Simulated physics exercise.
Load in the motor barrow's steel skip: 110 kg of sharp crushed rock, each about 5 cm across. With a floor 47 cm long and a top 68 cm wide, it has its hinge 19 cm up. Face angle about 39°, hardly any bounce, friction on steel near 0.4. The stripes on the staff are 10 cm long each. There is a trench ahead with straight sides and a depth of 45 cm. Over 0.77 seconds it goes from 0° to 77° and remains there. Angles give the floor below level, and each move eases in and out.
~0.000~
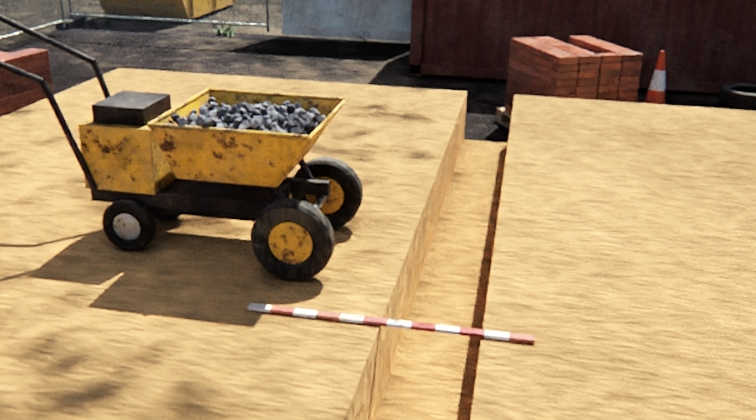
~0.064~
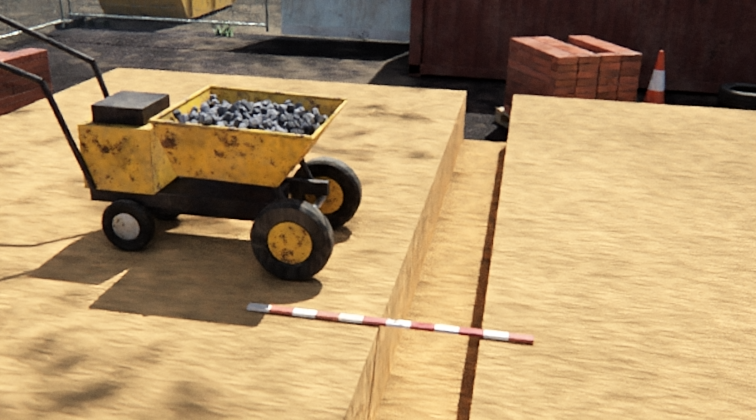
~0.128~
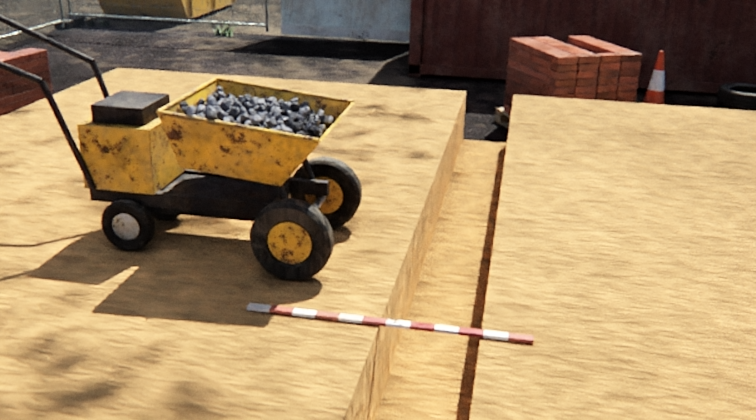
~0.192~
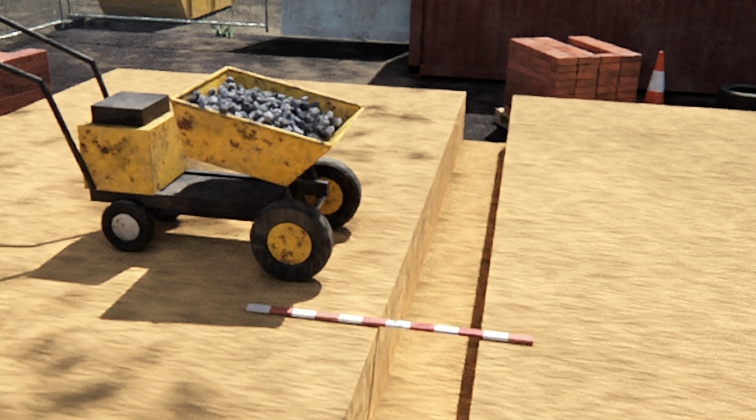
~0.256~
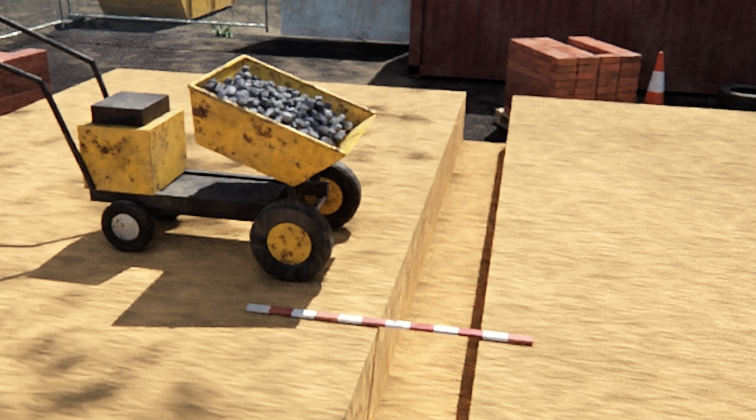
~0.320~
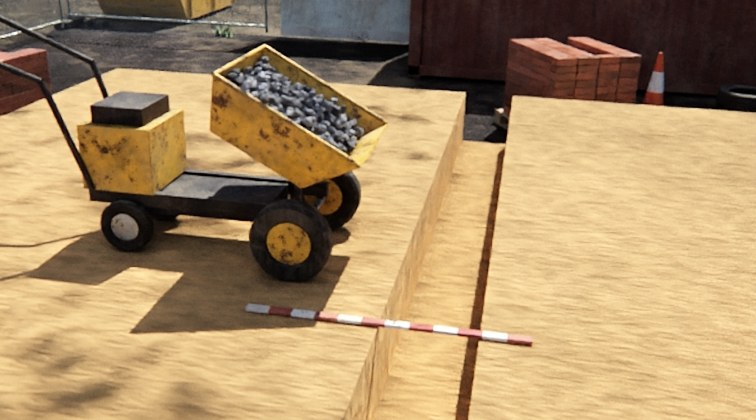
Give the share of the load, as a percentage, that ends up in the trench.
94 %.
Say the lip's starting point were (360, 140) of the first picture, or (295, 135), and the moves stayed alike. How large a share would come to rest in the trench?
It'd be around 50 per cent and after that around 100 per cent.
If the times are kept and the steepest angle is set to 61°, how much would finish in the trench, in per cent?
Close to 40 per cent then.
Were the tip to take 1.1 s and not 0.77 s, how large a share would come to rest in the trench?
With that change, it comes to around 100 per cent.
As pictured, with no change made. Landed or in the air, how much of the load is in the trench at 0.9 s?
40 per cent, give or take.
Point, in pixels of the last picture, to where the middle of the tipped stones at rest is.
Roughly at pixel (449, 335).
After 0.6 s the floor is at 65°; 100 % in the skip; the foremost stones are at (406, 191).
After 0.9 s the floor is at 77°; 59 % in the skip, 41 % in the trench, 1 % past the trench; the foremost stones are at (497, 265).
After 1.2 s the floor is at 77°; 20 % in the skip, 74 % in the trench, 6 % past the trench; the foremost stones are at (602, 287).
After 3.2 s the floor is at 77°; 0 % in the skip, 94 % in the trench, 6 % past the trench; the foremost stones are at (651, 291).
